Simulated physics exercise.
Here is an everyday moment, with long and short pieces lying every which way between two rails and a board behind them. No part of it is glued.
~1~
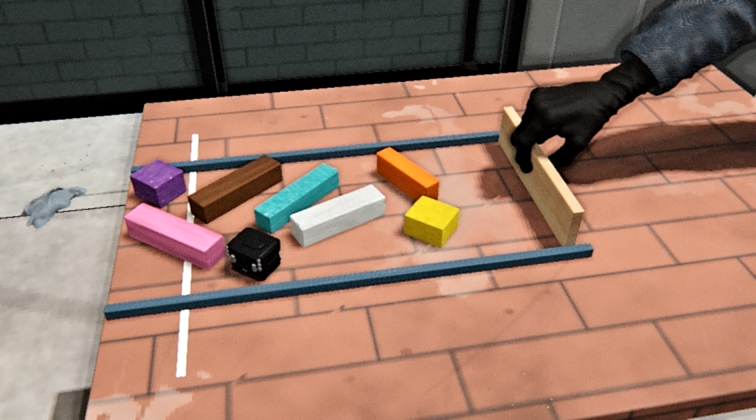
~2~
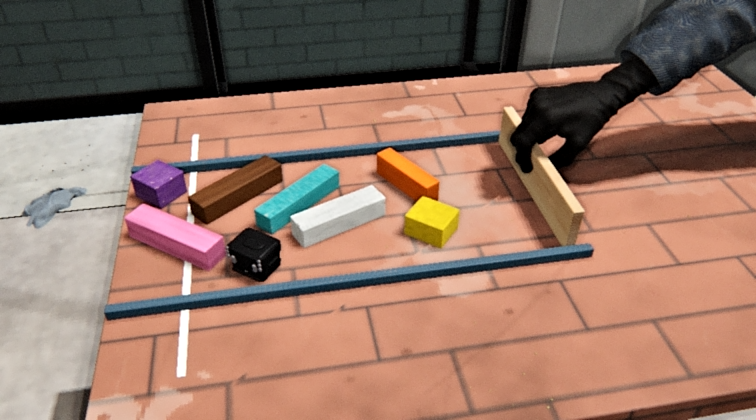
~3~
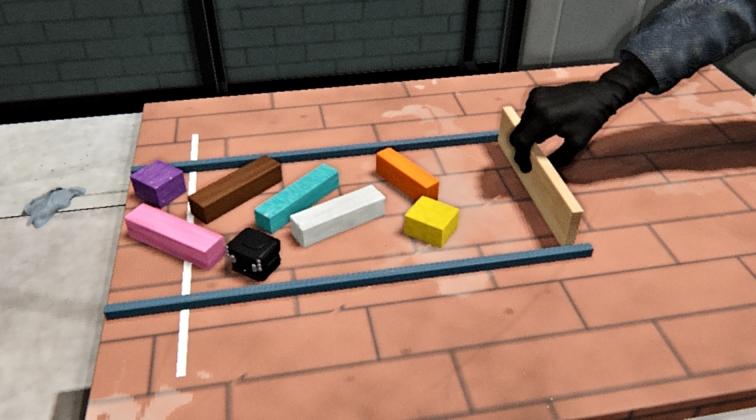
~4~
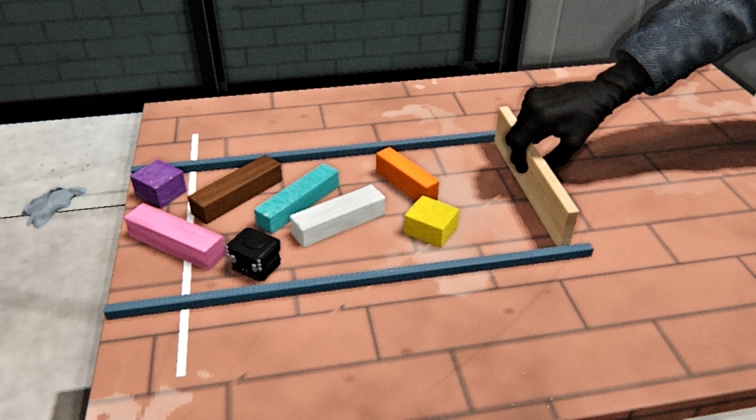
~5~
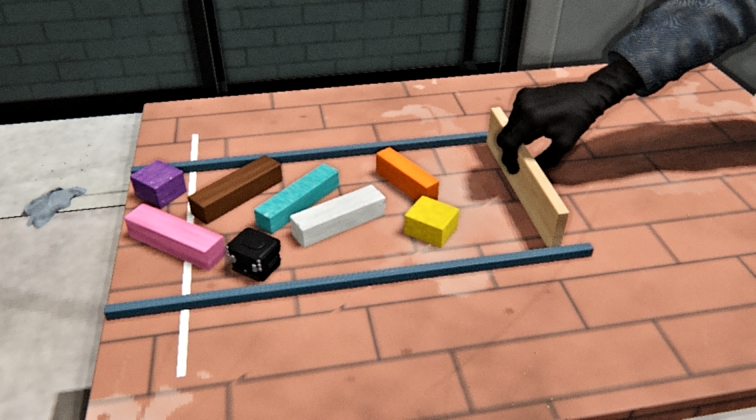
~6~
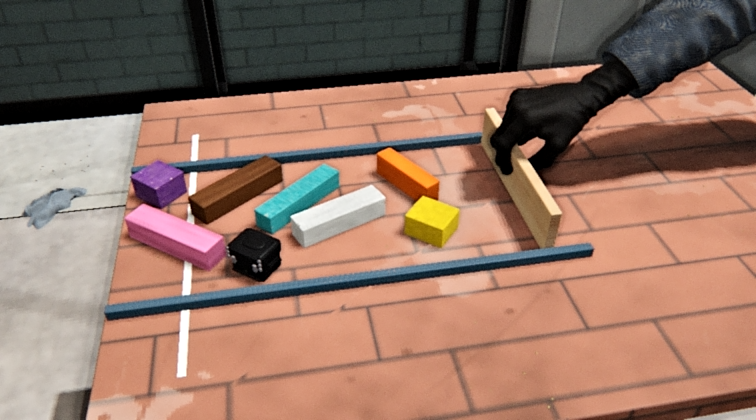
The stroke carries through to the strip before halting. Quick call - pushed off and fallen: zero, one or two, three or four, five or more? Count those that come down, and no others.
Call: One or two.
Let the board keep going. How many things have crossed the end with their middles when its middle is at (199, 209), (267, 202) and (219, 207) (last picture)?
Respectively 2, 0 and 1.
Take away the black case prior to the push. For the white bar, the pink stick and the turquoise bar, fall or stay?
The white bar: Remains. The pink stick: Drops. The turquoise bar: Remains.
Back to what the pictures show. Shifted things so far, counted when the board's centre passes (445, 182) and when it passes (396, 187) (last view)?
I count 1 first and 3 after.
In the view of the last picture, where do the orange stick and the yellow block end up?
I'd put one at around (180, 199) and the other at around (156, 259).
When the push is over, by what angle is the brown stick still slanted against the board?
The angle is about 40 degrees.
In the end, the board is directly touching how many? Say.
So the total is 2.
Soon after, none off yet; purple block at rest near (159, 184); pink stick at rest near (175, 236); brown stick at rest near (237, 188).
After that, none off yet; purple block at rest near (159, 184); pink stick at rest near (172, 238); brown stick at rest near (237, 188).
And then, none off yet; purple block moving near (155, 183); pink stick displaced a little near (116, 255); brown stick displaced a little near (182, 192).
In the end, the number that fall off is one or two; gone, pink stick and purple block.
